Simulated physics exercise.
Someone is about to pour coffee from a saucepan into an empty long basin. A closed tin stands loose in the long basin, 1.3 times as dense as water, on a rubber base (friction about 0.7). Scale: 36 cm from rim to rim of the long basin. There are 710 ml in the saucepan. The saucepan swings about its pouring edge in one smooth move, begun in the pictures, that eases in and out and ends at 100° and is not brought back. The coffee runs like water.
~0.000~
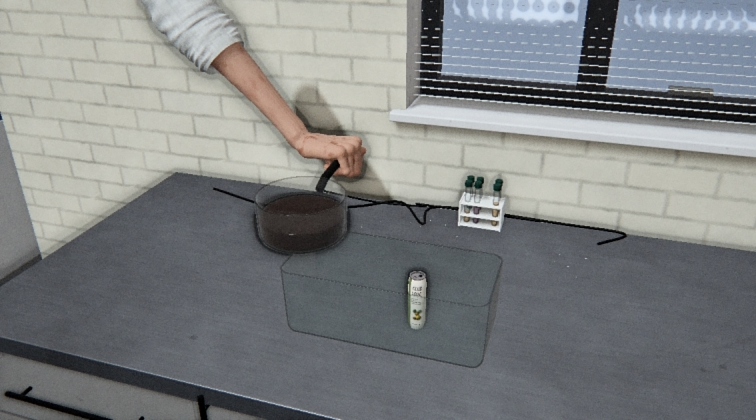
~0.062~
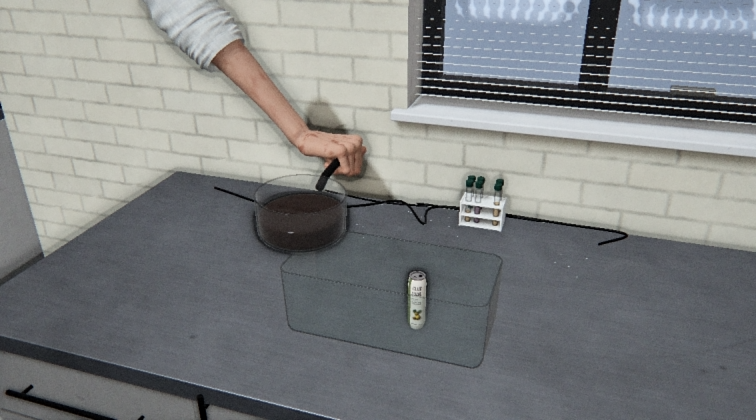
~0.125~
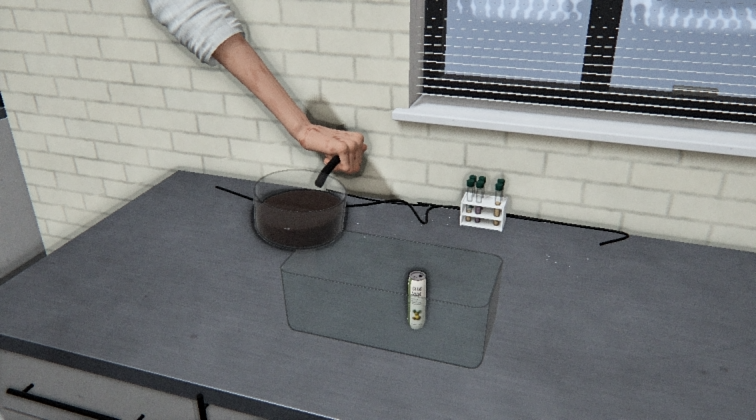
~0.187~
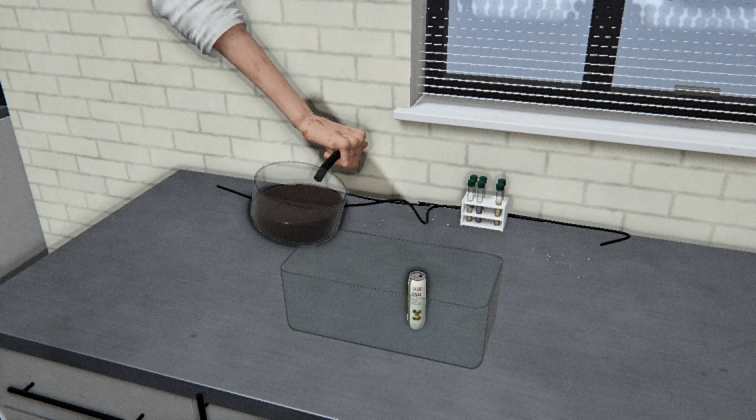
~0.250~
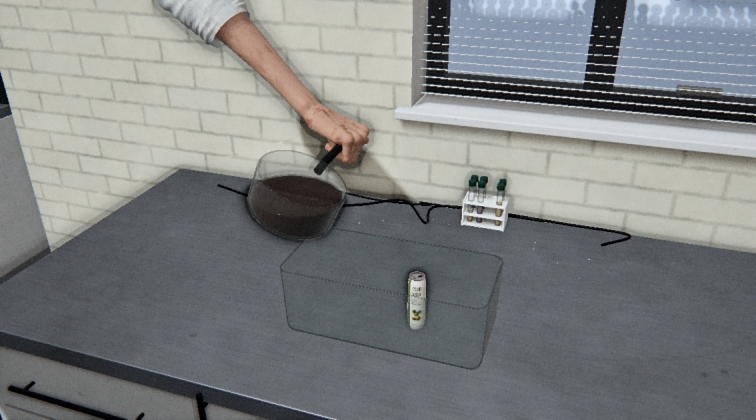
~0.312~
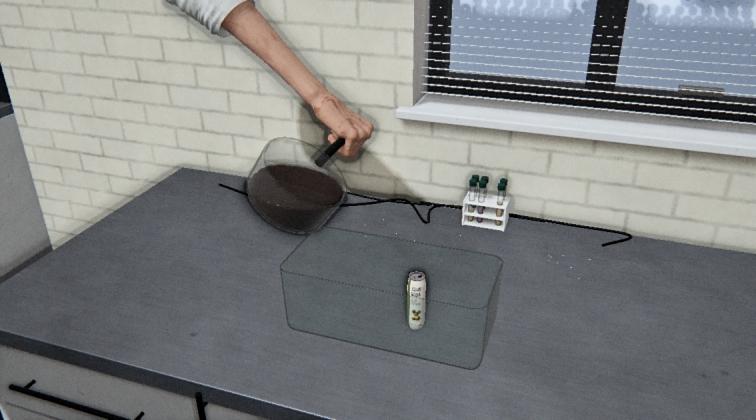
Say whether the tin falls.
The tin goes over.
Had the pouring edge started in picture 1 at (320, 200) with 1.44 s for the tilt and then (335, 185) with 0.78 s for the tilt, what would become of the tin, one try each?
First it remains upright; then it goes over.
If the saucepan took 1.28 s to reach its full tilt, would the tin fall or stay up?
Then it remains upright.
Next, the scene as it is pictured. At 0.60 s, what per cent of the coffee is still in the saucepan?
Near 42 in a hundred.
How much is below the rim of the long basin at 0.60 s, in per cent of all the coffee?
Some 7 per cent.
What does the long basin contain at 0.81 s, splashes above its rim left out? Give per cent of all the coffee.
About 78 per cent.
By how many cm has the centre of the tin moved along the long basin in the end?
Some 7.5 cm.
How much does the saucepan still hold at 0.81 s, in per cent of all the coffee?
About 9 per cent.
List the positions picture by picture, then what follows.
In the first frame, it leans 0°; its right rim is at (343, 202); the coffee meets the walls at (265, 207) and (343, 218); the long basin's rim runs from (298, 248) to (496, 281); the tin's top is at (418, 278).
In the second frame, it leans 2°; its right rim is at (343, 202); the coffee meets the walls at (265, 206) and (343, 217).
In the third frame, it leans 6°; its right rim is at (343, 202); the coffee meets the walls at (263, 201) and (341, 212).
In the fourth frame, it leans 14°; its right rim is at (343, 202); the coffee meets the walls at (261, 194) and (340, 208).
In the fifth frame, it leans 24°; its right rim is at (342, 202); the coffee meets the walls at (257, 183) and (340, 203).
In the sixth frame, it leans 35°; its right rim is at (342, 202); the coffee meets the walls at (257, 170) and (342, 197).
After 0.60 s the tilt is 88° and 41 per cent is still to pour; the tin stands where it began.
After 0.81 s the tilt is 100° and 9 per cent is still to pour; the tin leans 22°.
After 1.03 s the tilt is 100° and 1 per cent is still to pour; the tin lies on its side.
After 1.27 s the tilt is 100° and 0 per cent is still to pour; the tin lies on its side.
In the end the tin lies on its side.
